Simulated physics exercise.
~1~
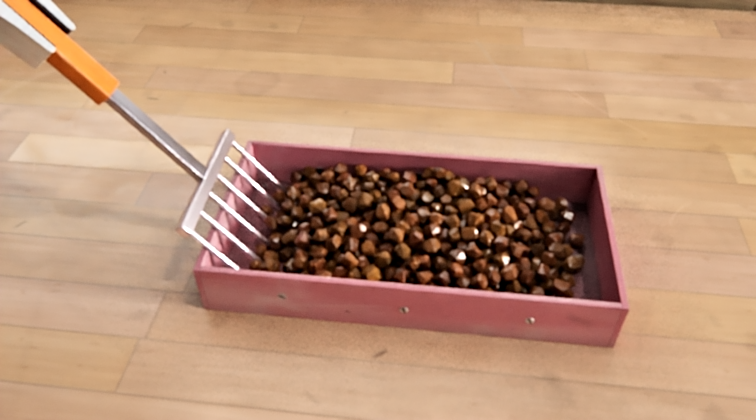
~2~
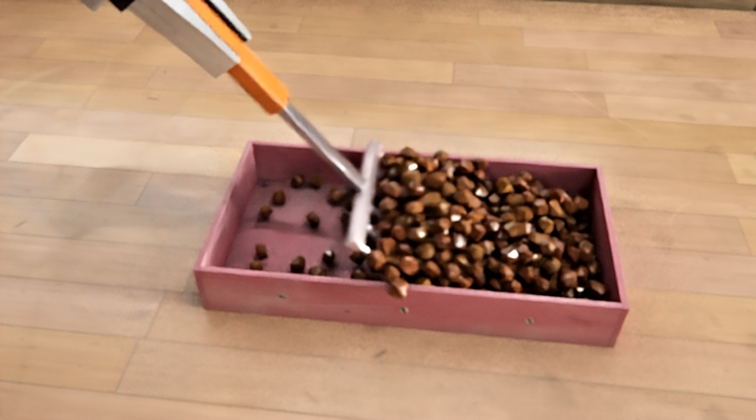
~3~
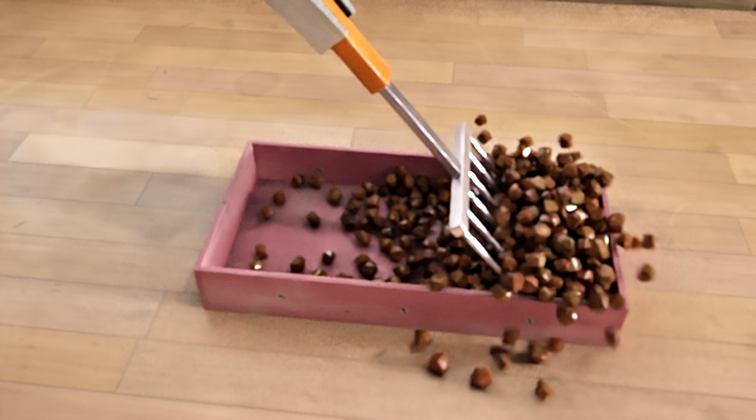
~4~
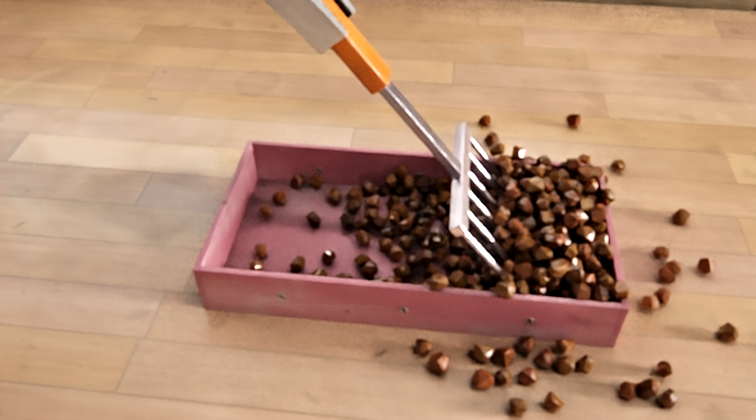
In the video, a robotic arm pushes a rake-like fork rightward through brown pellets in a shallow pink tray, heaping them toward the right end. Some spill over the sides and scatter across the wooden floor, while the fork stops within the tray against the remaining pile.
